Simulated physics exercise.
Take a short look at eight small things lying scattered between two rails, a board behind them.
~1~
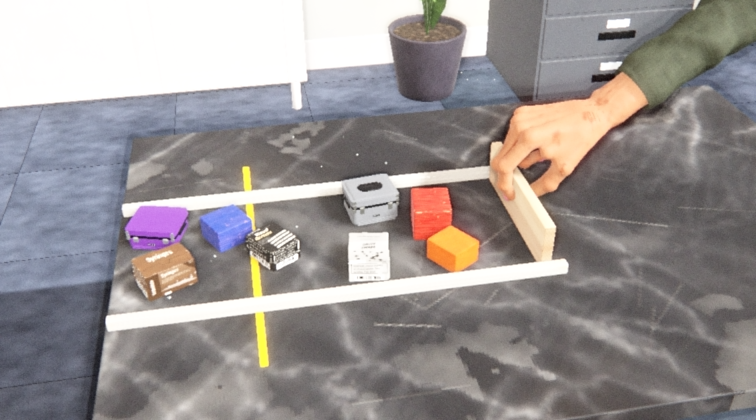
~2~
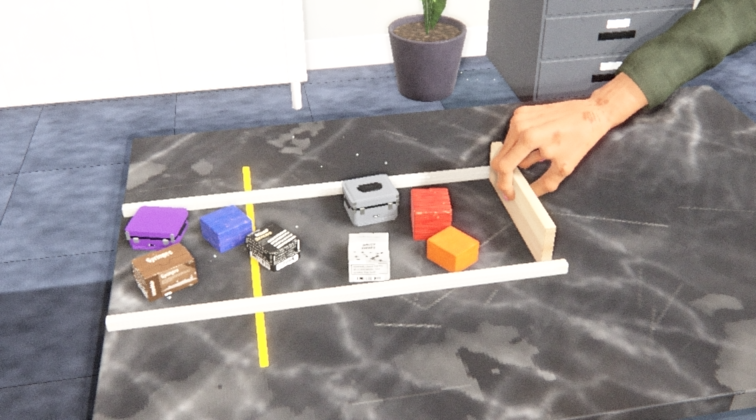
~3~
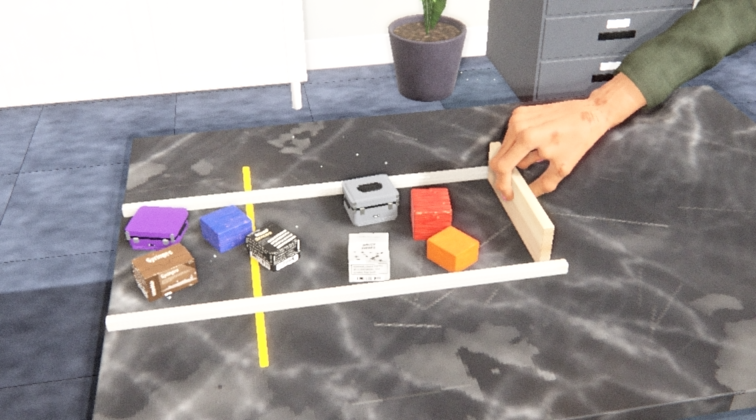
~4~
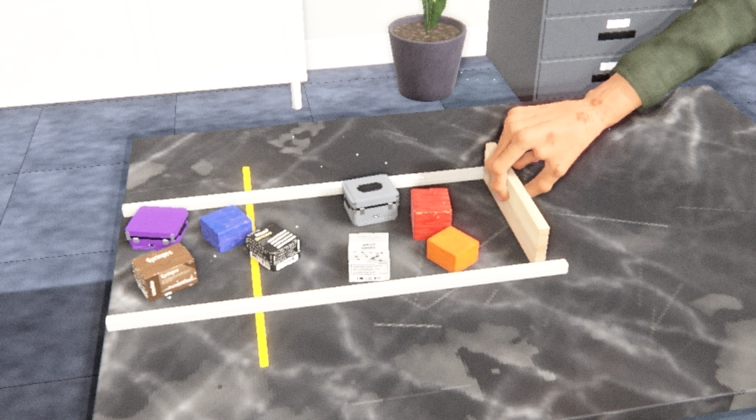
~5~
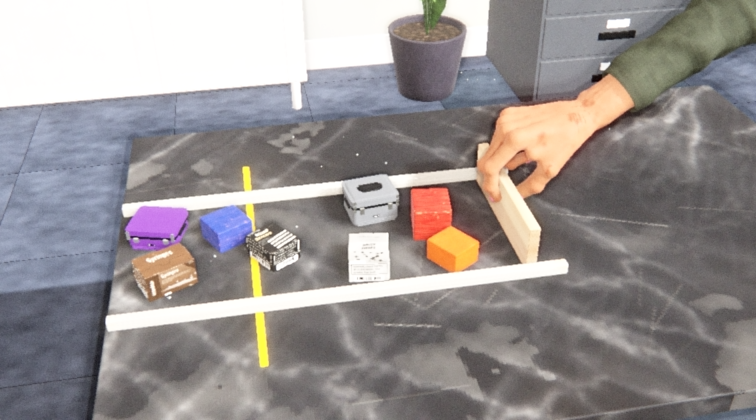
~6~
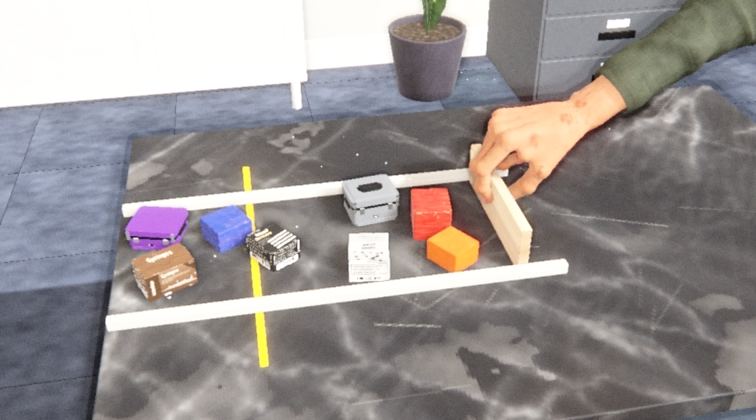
A hand holding a wooden board still, then sliding it slightly left between white rails toward small scattered boxes and blocks.
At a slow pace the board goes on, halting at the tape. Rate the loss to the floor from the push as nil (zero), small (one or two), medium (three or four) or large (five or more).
The loss is nil.
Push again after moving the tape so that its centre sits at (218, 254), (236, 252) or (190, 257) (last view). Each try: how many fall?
Try by try, 1, 0 and 2.
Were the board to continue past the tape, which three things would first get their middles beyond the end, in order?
The purple case, the brown box, the blue block.
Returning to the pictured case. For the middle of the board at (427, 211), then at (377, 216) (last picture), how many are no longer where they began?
By the first moment it's 2, by the second it's 4.
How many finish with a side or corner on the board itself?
I count 3 of them.
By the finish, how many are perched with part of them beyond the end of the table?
So the number is 1.
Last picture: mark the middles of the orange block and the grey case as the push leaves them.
About (238, 271), and about (226, 214).
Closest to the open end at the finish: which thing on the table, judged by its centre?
The one is the purple case.
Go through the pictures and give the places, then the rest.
In the first frame, purple case (159, 229); brown box (165, 271); blue block (227, 228); board (519, 200); tape (254, 250).
In the second frame, brown box (165, 271); board (519, 200).
In the third frame, blue block (227, 228); red block (431, 214).
In the fourth frame, purple case (159, 229); orange block (453, 250).
In the fifth frame, brown box (165, 271); white box (369, 257).
In the sixth frame, purple case (159, 229); brown box (165, 271); blue block (227, 228); board (497, 203); tape (254, 250).
A little later, none off yet; purple case at rest near (159, 229); brown box at rest near (165, 271); blue block at rest near (227, 228).
When it is over, the number that fall off is zero.
